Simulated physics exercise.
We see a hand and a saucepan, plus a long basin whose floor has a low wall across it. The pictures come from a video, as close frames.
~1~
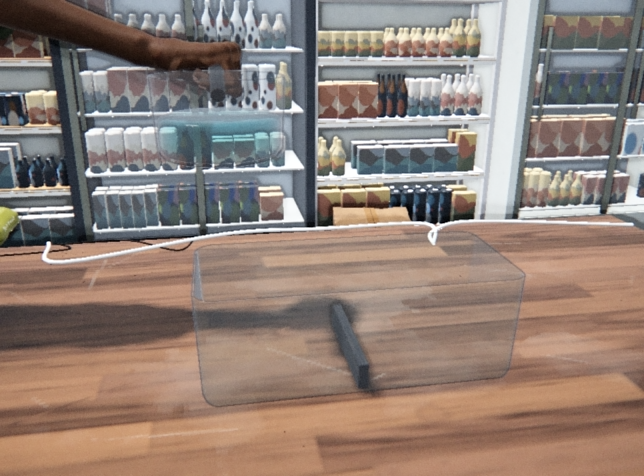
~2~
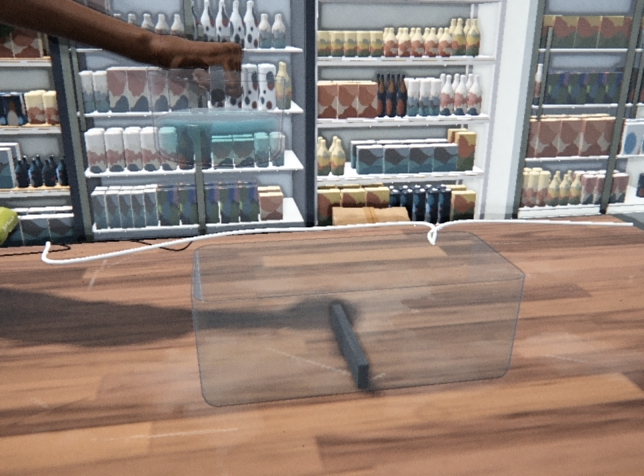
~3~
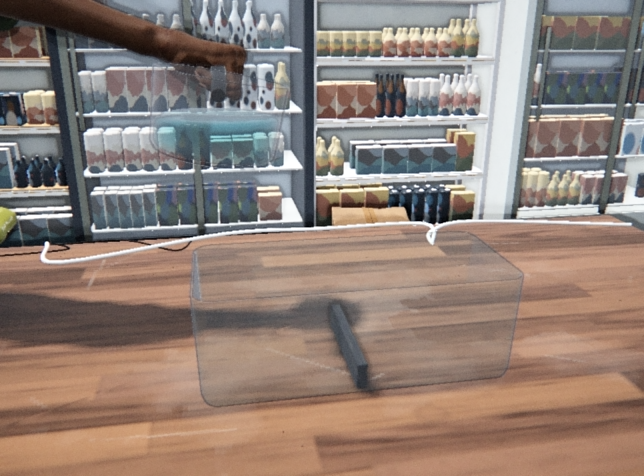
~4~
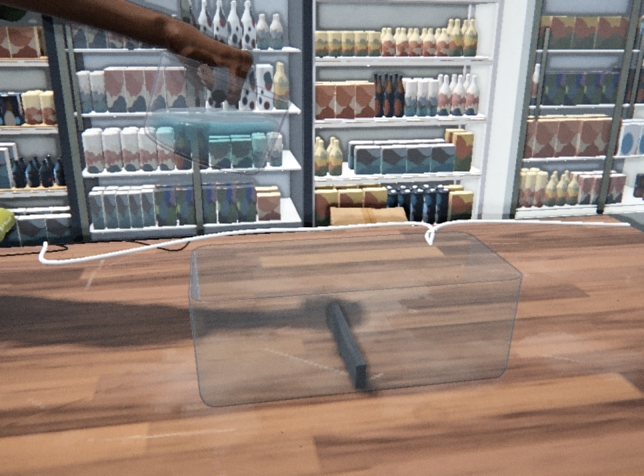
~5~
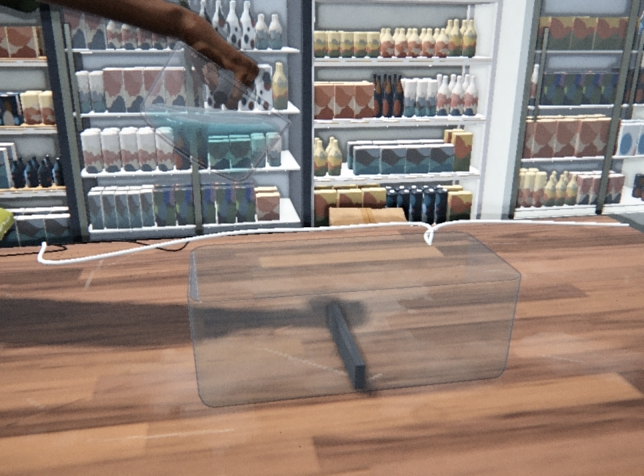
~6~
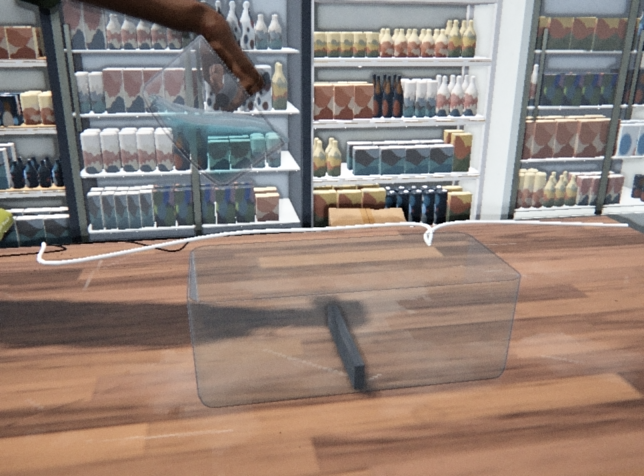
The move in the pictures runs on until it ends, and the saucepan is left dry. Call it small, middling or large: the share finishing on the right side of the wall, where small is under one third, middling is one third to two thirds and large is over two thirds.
Small.
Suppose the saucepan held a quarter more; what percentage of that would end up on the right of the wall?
Roughly 20 in a hundred.
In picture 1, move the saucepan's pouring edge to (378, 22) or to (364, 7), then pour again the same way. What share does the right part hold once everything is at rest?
First try 80 %, second try 80 %.
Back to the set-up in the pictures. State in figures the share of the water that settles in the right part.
Share approx. 15 %.
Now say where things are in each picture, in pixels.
In the first picture, it leans 0°; its right rim is at (283, 77); the water meets the walls at (157, 117) and (280, 115); the long basin's rim runs from (194, 273) to (497, 254); the wall's top is at (349, 333).
In the second picture, it leans 3°; its right rim is at (284, 80); the water meets the walls at (157, 117) and (279, 115).
In the third picture, it leans 10°; its right rim is at (287, 89); the water meets the walls at (154, 117) and (279, 116).
In the fourth picture, it leans 21°; its right rim is at (289, 104); the water meets the walls at (150, 114) and (279, 118).
In the fifth picture, it leans 36°; its right rim is at (288, 123); the water meets the walls at (144, 107) and (281, 122).
In the sixth picture, it leans 53°; its right rim is at (282, 143); the water meets the walls at (152, 98) and (276, 127); 1 per cent is over the edge.
A moment on, the saucepan is tipped right over and 15 per cent is still to pour, 31 is left of the wall and 0 right of it.
Next, the saucepan is tipped right over and 1 per cent is still to pour, 84 is left of the wall and 5 right of it.
Then the saucepan is tipped right over and 0 per cent is still to pour, 77 is left of the wall and 13 right of it.
Later the saucepan is tipped right over and 0 per cent is still to pour, 77 is left of the wall and 14 right of it.
Finally, 77 per cent lies left of the wall, 14 right of it and 8 outside.
